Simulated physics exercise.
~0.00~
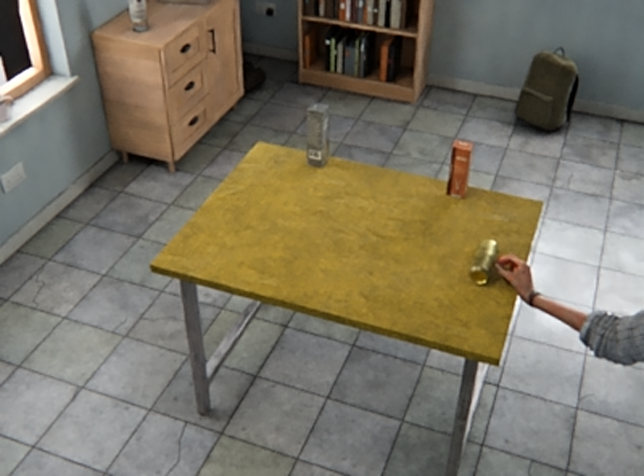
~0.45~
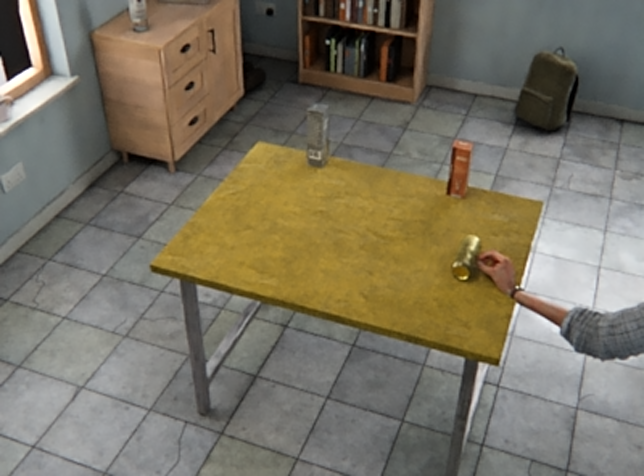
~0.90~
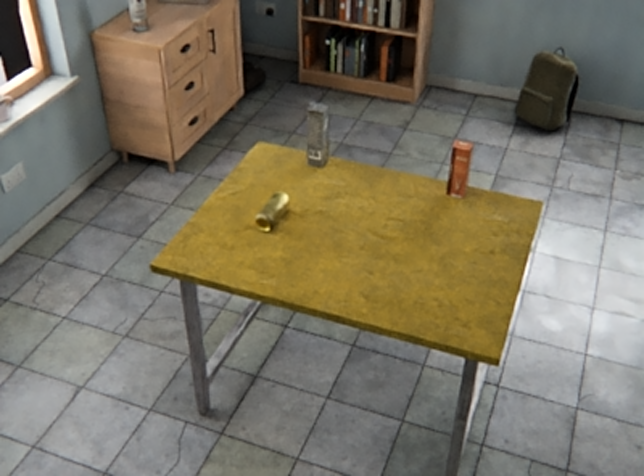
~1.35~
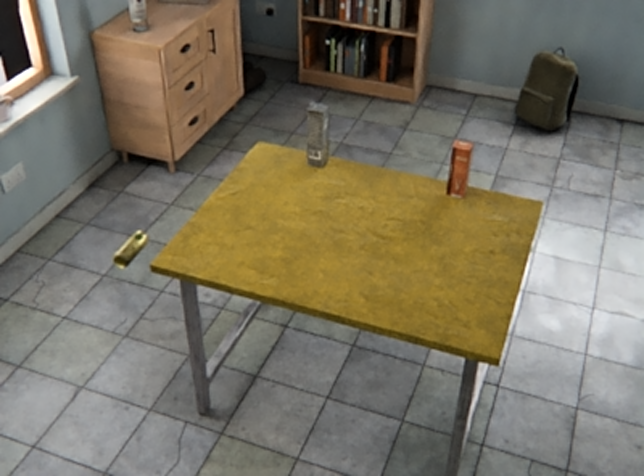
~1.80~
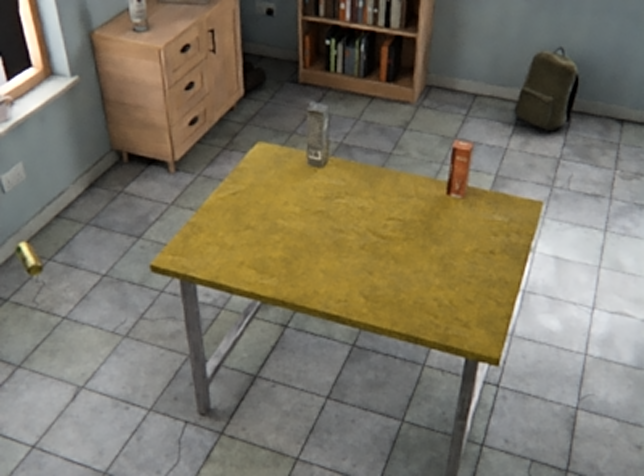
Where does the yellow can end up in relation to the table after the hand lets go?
It ends up off the table, having gone over the left edge.
A hand shoves a yellow can left across the table and it tumbles off the edge.
